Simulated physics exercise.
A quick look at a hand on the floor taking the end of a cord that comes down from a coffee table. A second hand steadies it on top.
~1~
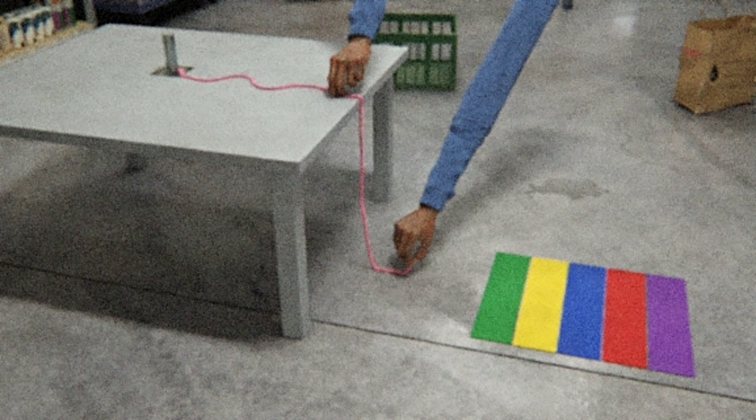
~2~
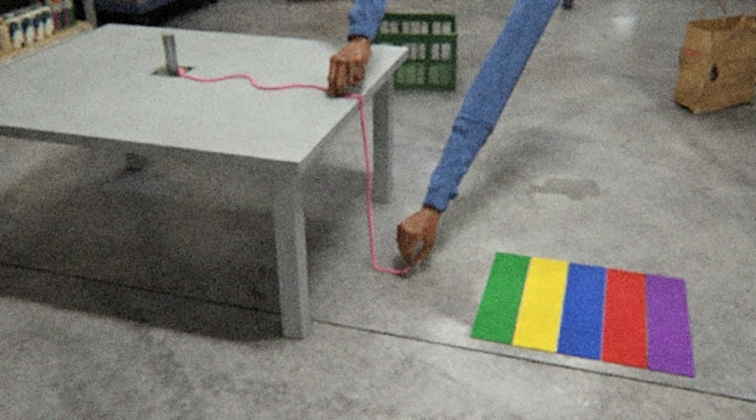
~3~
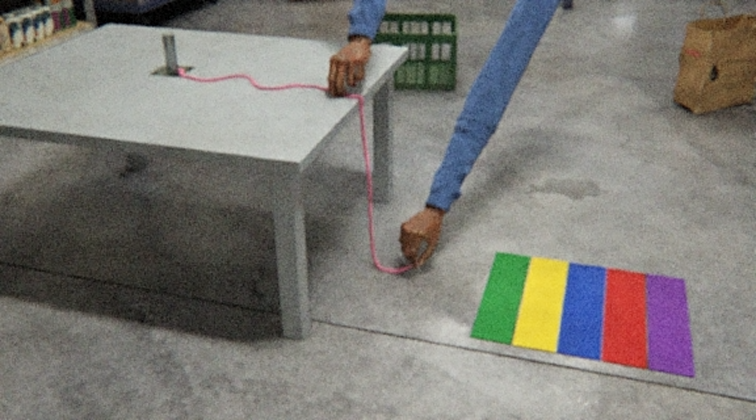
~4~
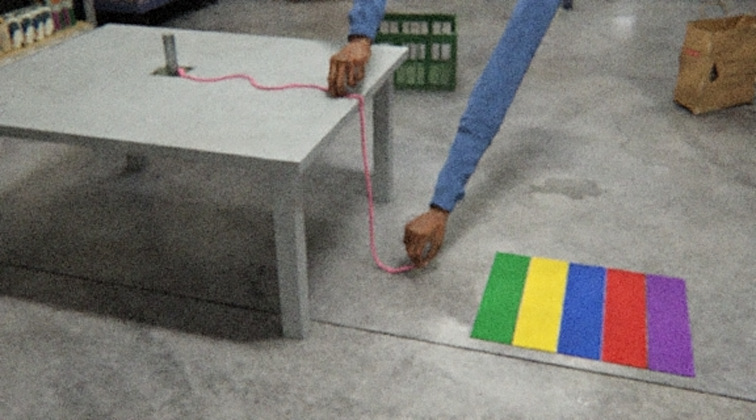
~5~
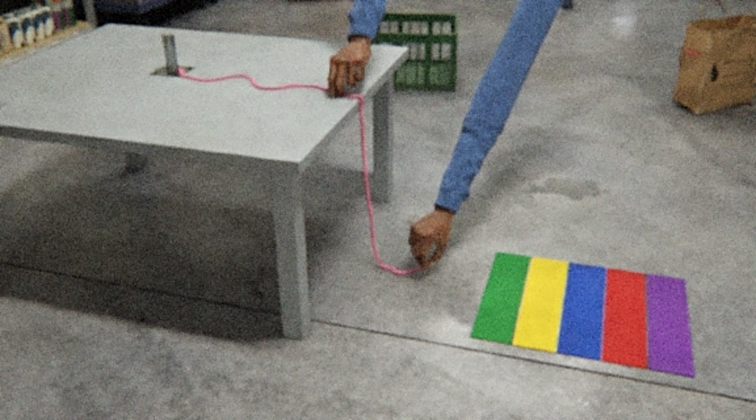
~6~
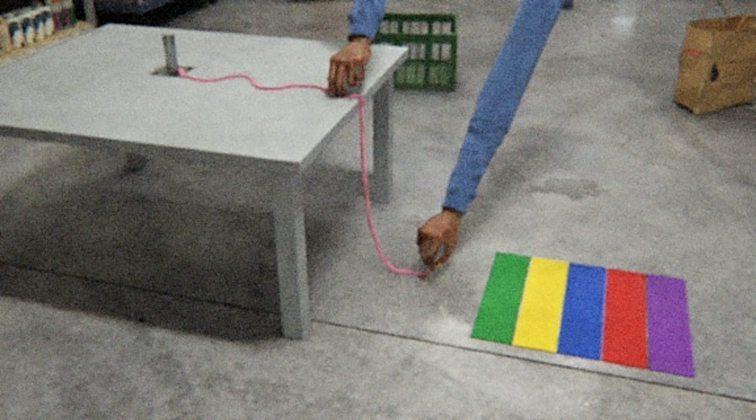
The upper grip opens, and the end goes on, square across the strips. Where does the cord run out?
The end stops over the blue strip.
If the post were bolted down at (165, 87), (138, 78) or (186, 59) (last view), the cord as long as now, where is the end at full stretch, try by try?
Near (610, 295), (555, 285) and (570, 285).
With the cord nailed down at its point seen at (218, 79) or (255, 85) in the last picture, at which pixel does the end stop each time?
Near (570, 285) and (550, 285).
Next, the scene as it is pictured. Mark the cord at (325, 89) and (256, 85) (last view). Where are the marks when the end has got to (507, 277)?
They go to (359, 97) and to (289, 84).
Soon after, end near (507, 277); over green.
After that, end near (558, 285); over yellow.
At the stop, end near (589, 290); over blue. It gets as far as the blue strip.
